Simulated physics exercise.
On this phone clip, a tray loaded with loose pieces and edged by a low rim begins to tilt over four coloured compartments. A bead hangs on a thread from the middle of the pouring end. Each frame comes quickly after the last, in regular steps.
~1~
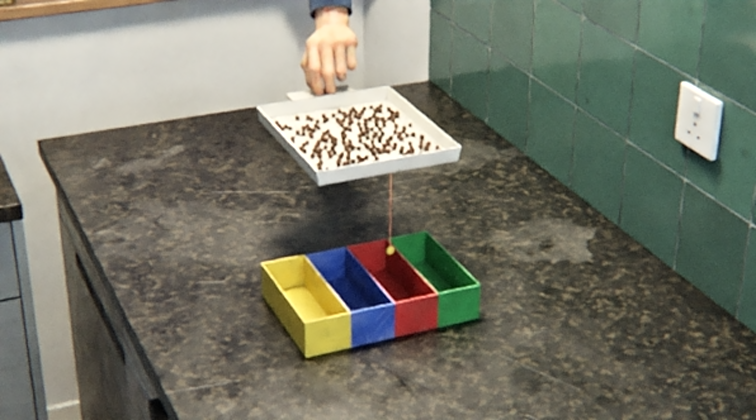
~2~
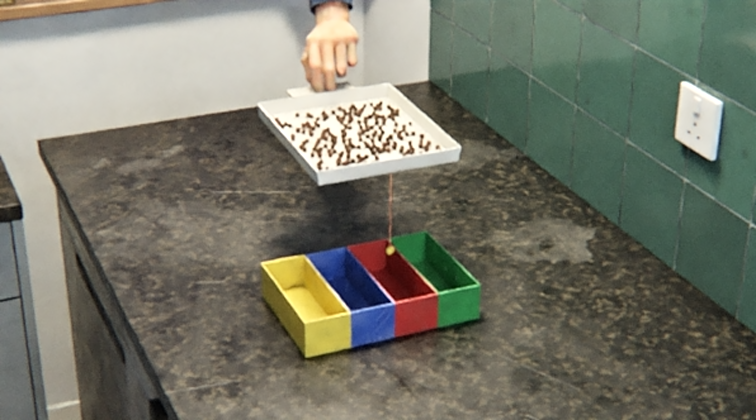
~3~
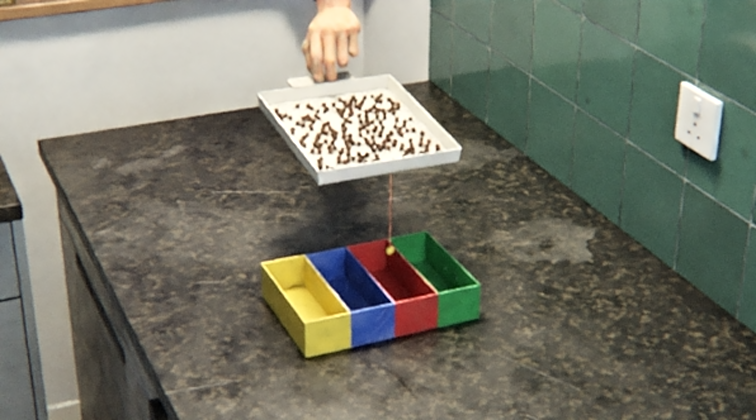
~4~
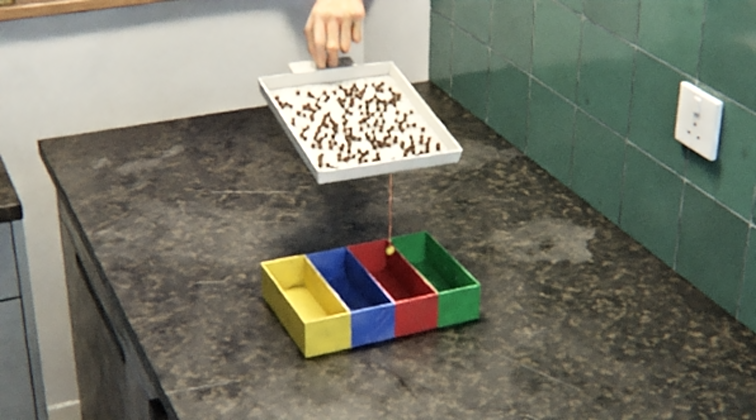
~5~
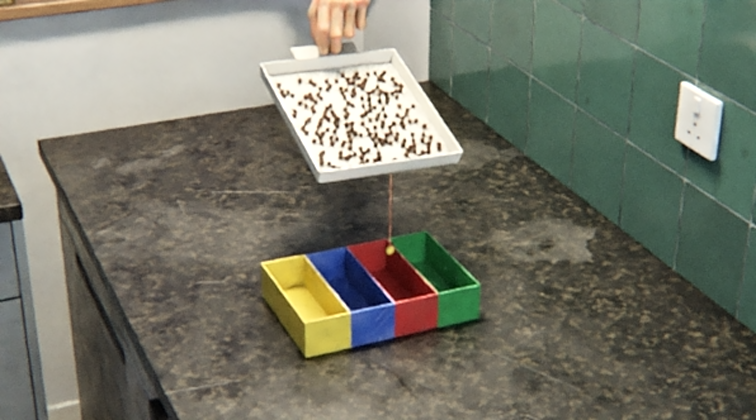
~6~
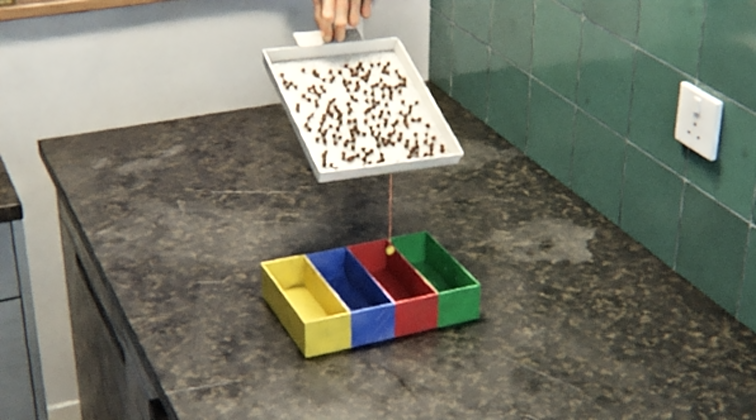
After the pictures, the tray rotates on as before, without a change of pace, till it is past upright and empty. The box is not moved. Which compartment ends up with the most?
The green one.
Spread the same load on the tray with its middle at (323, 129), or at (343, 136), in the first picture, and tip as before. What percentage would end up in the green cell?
In order, 30 % then 30 %.
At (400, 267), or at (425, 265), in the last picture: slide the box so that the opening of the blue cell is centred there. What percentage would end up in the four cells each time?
Close to 100 per cent, followed by close to 90 per cent.
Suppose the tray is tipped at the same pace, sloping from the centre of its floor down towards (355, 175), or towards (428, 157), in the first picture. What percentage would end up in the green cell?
The first try gives close to 0 per cent, the second close to 50 per cent.
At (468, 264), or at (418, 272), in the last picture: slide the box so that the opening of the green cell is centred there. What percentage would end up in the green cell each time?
About 30 and 40 per cent respectively.
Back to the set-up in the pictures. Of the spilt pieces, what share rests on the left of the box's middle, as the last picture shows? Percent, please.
I'd put it at around 0 per cent.
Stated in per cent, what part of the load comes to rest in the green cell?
Roughly 40 %.
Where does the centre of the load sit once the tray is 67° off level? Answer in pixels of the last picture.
Somewhere about pixel (405, 160).
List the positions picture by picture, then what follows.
Corners of the pouring end (319, 171) and (458, 146), level; middle of the load (360, 141), allspice berries; bead on its thread (390, 250); yellow cell (328, 331); blue cell (373, 322); red cell (416, 312); green cell (459, 303), in the first picture.
Corners of the pouring end (319, 171) and (458, 147), level; middle of the load (360, 139), in the second picture.
Corners of the pouring end (319, 170) and (459, 148), tipped barely, lowest at the right corner; middle of the load (361, 135), in the third picture.
Corners of the pouring end (320, 170) and (460, 149), tipped a little, lowest at the right corner; middle of the load (361, 129), in the fourth picture.
Corners of the pouring end (321, 171) and (460, 151), tipped clearly, lowest at the right corner; middle of the load (363, 123), in the fifth picture.
Corners of the pouring end (322, 171) and (461, 152), tipped clearly, lowest at the right corner; middle of the load (366, 121), the larger part on the move; yellow cell (328, 331); blue cell (373, 322); red cell (416, 312); green cell (459, 303), in the sixth picture.
Just after the last frame, tray tipped steeply; almost all on the tray; just a few in the green cell; about a tenth falling or outside the box.
A moment on, tray tipped past a quarter turn; the larger part on the tray; about a tenth in the green cell; just a few in the blue cell; just a few in the red cell; about a tenth falling or outside the box.
Further on, tray tipped past a quarter turn; roughly a third in the green cell; roughly a quarter in the red cell; about a tenth in the blue cell; just a few in the yellow cell; roughly a quarter falling or outside the box.
When it is over, tray tipped past a quarter turn; roughly a third in the green cell; roughly a quarter in the red cell; about a tenth in the blue cell; just a few in the yellow cell; roughly a quarter outside the box.
